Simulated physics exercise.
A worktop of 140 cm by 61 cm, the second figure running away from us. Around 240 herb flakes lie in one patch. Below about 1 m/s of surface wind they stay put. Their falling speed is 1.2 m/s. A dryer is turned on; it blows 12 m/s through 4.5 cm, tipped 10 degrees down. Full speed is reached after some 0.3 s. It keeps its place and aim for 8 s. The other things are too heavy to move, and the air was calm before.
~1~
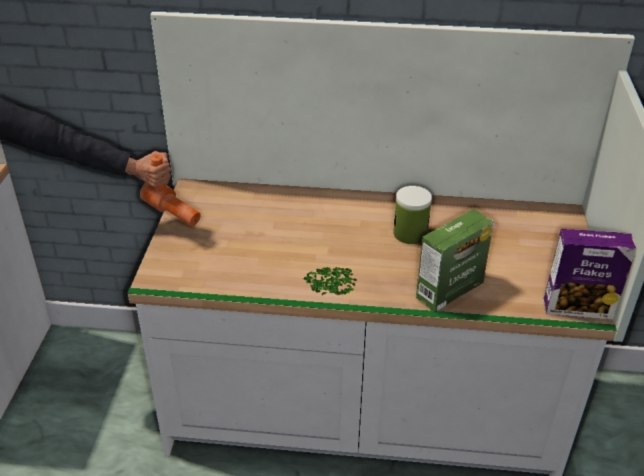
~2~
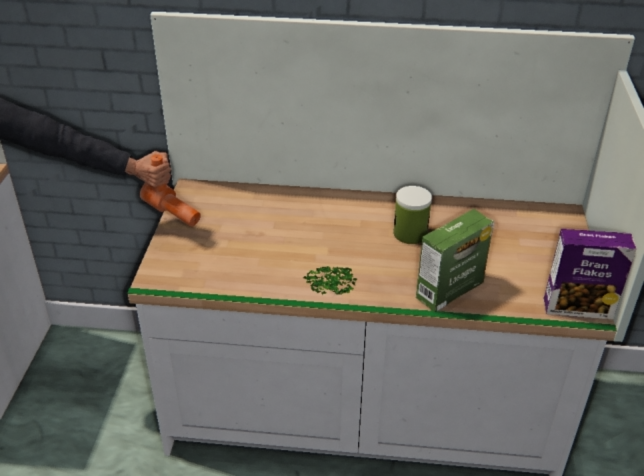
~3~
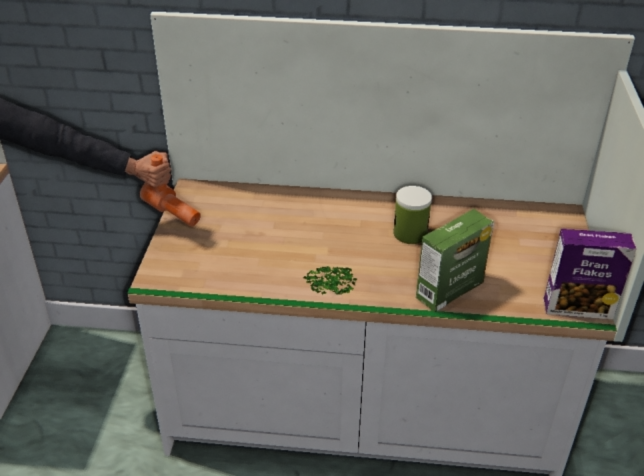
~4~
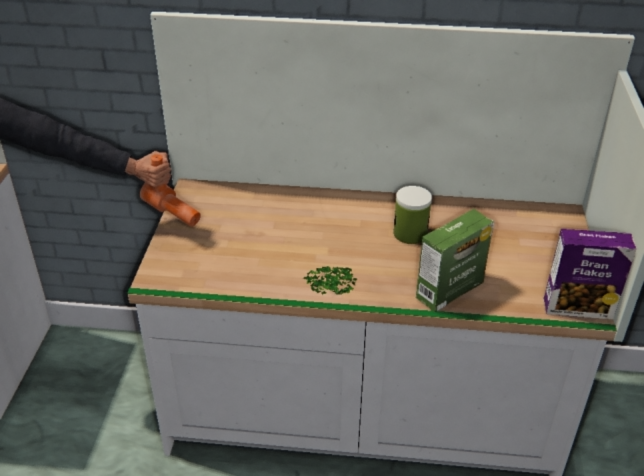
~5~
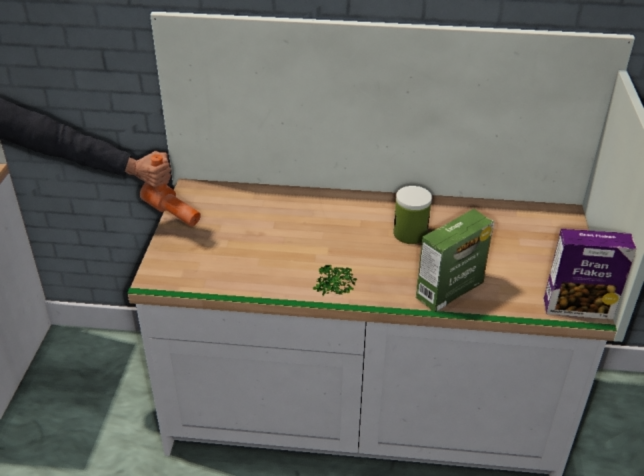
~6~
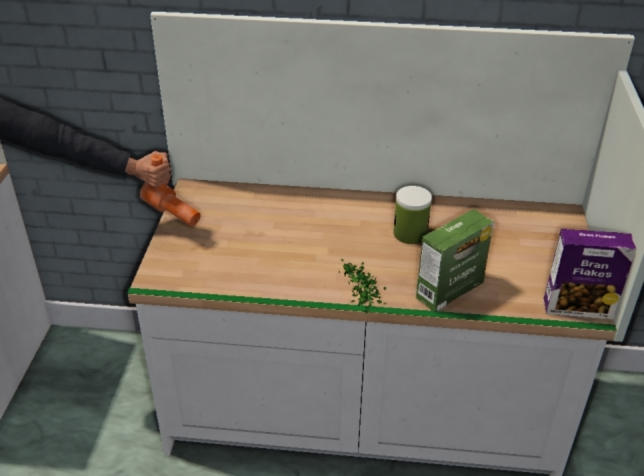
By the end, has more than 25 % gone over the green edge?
More than a quarter over the green edge: Yes.
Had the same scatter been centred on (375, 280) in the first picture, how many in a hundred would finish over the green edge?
Then about 10 %.
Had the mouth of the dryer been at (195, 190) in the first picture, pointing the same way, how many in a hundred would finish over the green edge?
In that case some 100 per cent.
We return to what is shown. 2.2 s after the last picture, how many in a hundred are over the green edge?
Near 40 %.
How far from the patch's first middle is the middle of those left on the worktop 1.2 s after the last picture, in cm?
Roughly 40 cm.
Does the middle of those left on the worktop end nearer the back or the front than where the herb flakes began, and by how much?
To the back, by about 15 cm.
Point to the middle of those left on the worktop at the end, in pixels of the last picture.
Near (521, 259).
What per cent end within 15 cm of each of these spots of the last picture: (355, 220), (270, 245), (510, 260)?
In turn about 0 %, 0 %, 20 %.
Then, 1.2 s after the last picture, 57 % are on the move or not yet settled, 39 % are over the green edge; the middle of those still in play is near (463, 266).
Then, 2.2 s after the last picture, 54 % are on the move or not yet settled, 39 % are over the green edge; the middle of those still in play is near (480, 264).
Then, 4.1 s after the last picture, 45 % are on the move or not yet settled, 39 % are over the green edge; the middle of those still in play is near (499, 261).
Then, 7.7 s after the last picture, at the end, 39 % are over the green edge; the middle of those still in play is near (521, 259).
